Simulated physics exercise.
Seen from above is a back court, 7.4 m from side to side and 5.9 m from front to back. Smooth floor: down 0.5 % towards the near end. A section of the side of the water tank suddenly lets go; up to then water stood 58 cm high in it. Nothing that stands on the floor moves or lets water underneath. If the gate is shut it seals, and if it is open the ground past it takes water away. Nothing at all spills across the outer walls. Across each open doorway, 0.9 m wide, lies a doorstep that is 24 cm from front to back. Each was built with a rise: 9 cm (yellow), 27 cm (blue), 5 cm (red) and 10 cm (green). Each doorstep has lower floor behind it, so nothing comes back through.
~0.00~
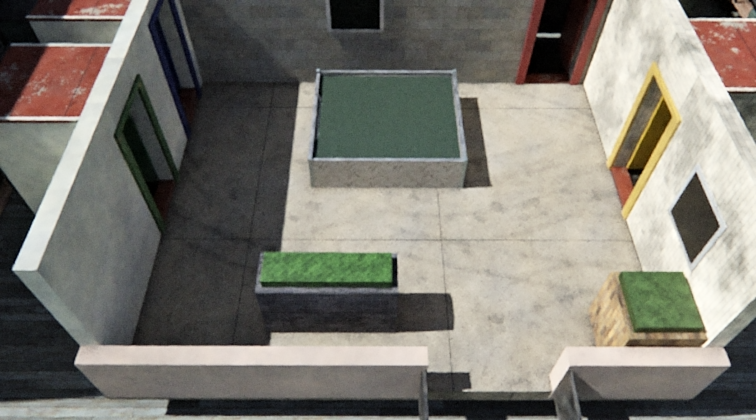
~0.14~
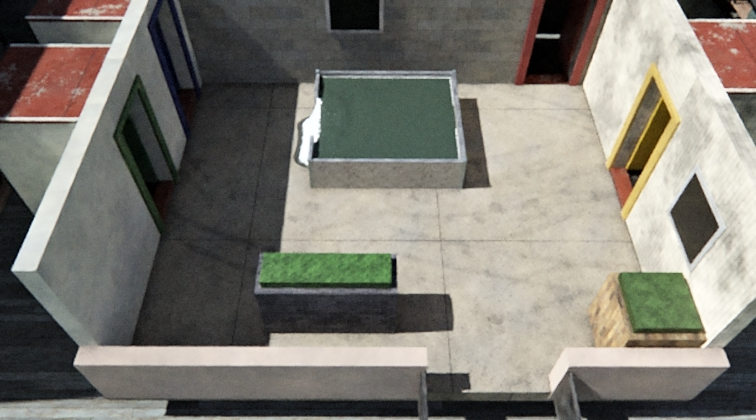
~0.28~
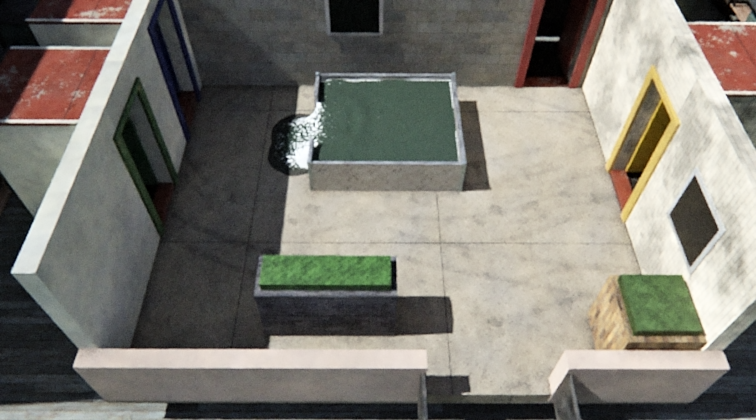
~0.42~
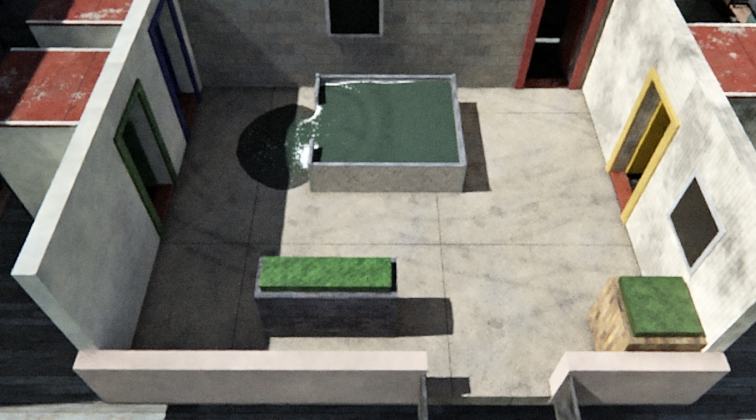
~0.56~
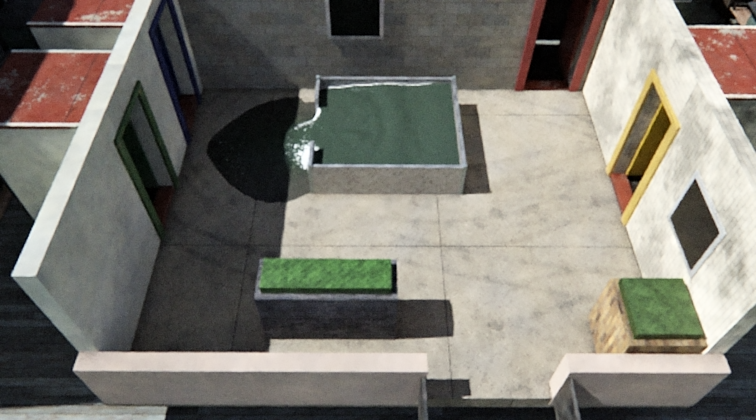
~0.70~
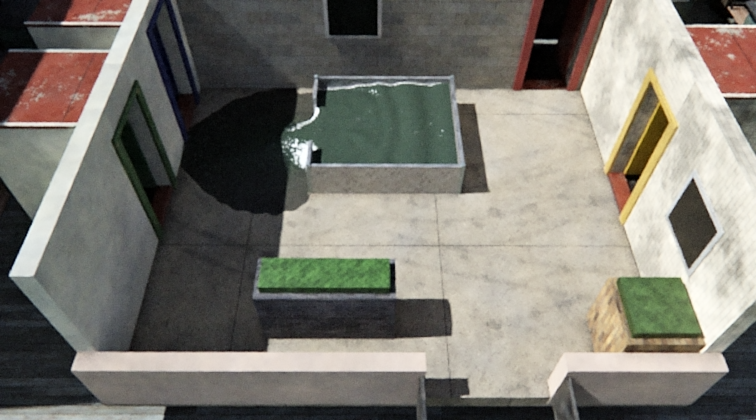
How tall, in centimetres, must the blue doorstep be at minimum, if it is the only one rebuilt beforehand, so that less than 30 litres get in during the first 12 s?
It needs to be at least 24 cm tall.
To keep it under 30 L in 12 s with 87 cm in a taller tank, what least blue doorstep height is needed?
It would take a step of about 39 cm.
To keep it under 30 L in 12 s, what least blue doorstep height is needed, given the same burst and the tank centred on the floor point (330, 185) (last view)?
Then about 10.0 centimetres at the least.
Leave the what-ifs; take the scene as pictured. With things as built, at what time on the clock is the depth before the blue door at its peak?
The level tops out near 2.4 seconds.
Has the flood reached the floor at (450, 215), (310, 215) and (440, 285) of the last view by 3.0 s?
In the order asked: Untouched, untouched, untouched.
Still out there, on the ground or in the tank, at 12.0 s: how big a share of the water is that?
Remaining share: Around 92 %.
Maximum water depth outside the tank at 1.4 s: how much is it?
Up to some 35 cm.
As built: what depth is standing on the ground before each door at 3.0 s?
Lab note, cm: Yellow 0; blue 27; red 0; green 18.
After 1.4 s water covers 20 % of the floor, deepest (35 cm) near (307, 146); 29 cm at the blue door, 0 litres in over its 27 cm doorstep.
After 3.0 s water covers 30 % of the floor, deepest (30 cm) near (200, 92); 27 cm at the blue door, 11 litres in over its 27 cm doorstep.
After 12.0 s water covers 95 % of the floor, deepest (12 cm) near (122, 379); 6 cm at the blue door, 13 litres in over its 27 cm doorstep.
At the blue door as built, the water arrived by 0.8 s and peaked near 33 cm at 2.4 s.
Run again over the same 12 s with other heights there, 57 litres in over 21.5 cm, 7 litres over 28.5 cm. The limit of 30 litres is kept from about 24 cm up.
